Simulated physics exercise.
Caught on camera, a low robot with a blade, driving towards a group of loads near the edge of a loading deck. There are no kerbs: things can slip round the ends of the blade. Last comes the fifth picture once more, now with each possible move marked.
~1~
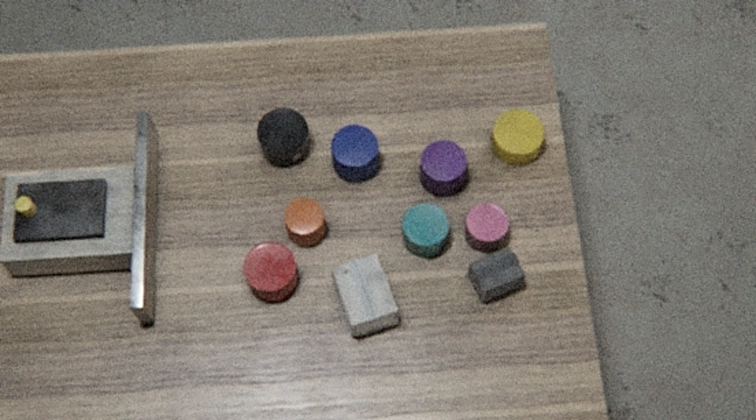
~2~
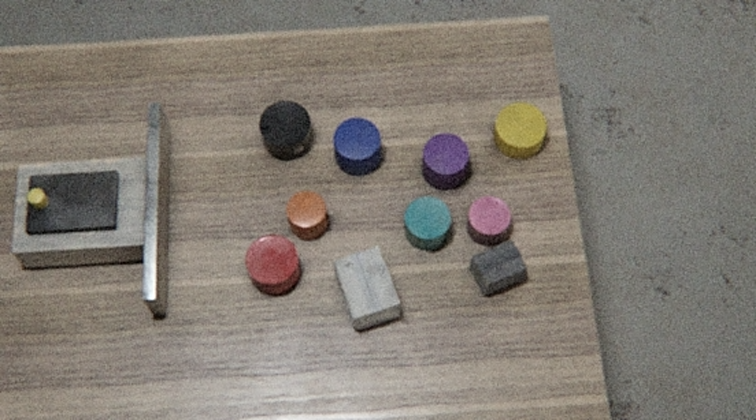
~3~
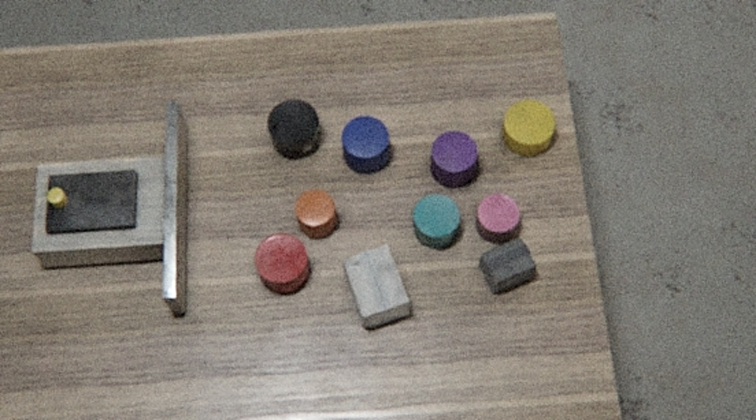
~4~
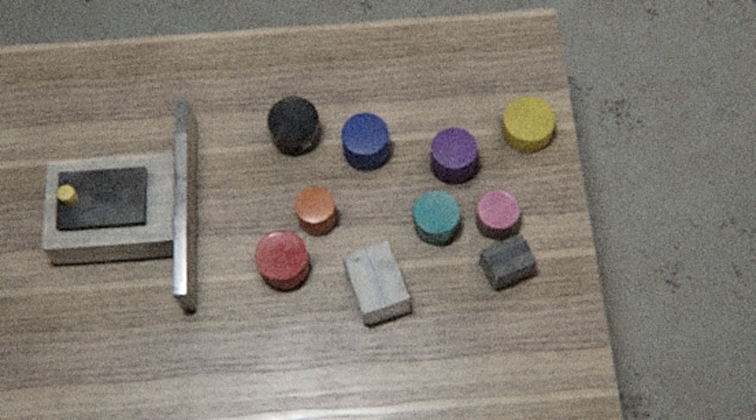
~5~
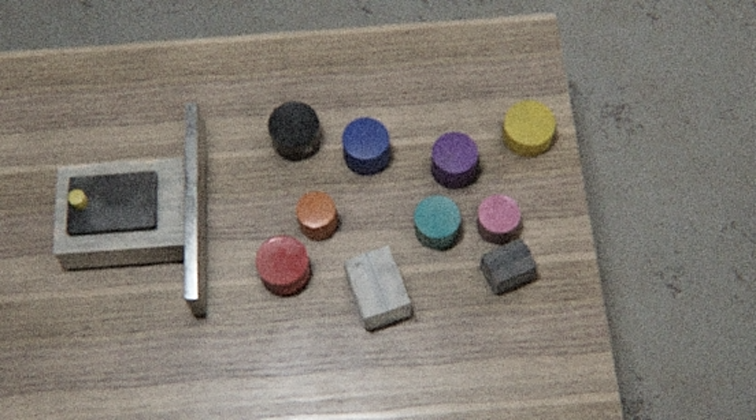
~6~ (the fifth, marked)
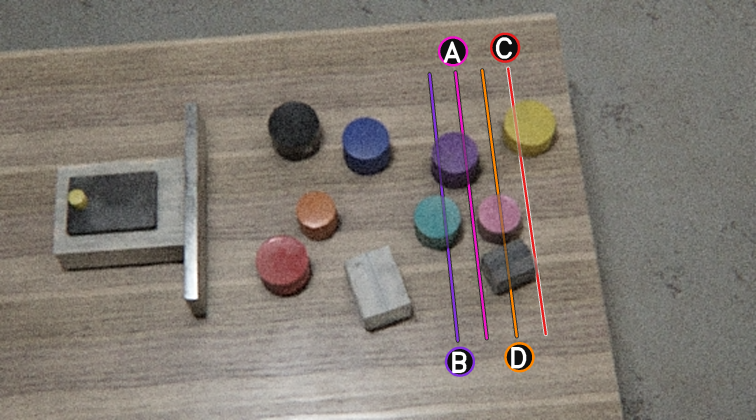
A wood-grained loading deck without kerbs is seen from high above, with grey ground beyond its top and right edges. A low grey robot with a dark top panel, a yellow knob and an upright blade sits at left, facing black, blue, purple, yellow, orange, red, teal and pink round loads, a pale grey box and a dark grey block. The robot creeps steadily rightward, narrowing the gap without touching them, while the loads stay put and the camera shifts slightly.
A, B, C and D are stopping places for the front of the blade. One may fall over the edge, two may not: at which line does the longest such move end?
As far as mark D.
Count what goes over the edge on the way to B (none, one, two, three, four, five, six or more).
In all, none.
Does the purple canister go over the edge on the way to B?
No.
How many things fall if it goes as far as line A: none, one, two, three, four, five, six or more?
In all, none.
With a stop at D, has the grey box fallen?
No.
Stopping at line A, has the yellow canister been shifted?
Yes.
On the marked copy, A at (470, 198); B at (443, 200); C at (526, 194); D at (498, 196).
Following D. Soon after the start, robot (230, 194); black pail (333, 128); white box (388, 288).
Later, robot (341, 186); pink pail (521, 219); purple canister (479, 164).
In the end, robot (426, 180); pink pail (591, 230); yellow canister (557, 120); none fallen.
As for the rest, A is within the limit but short; B is within the limit but short; C drops three.
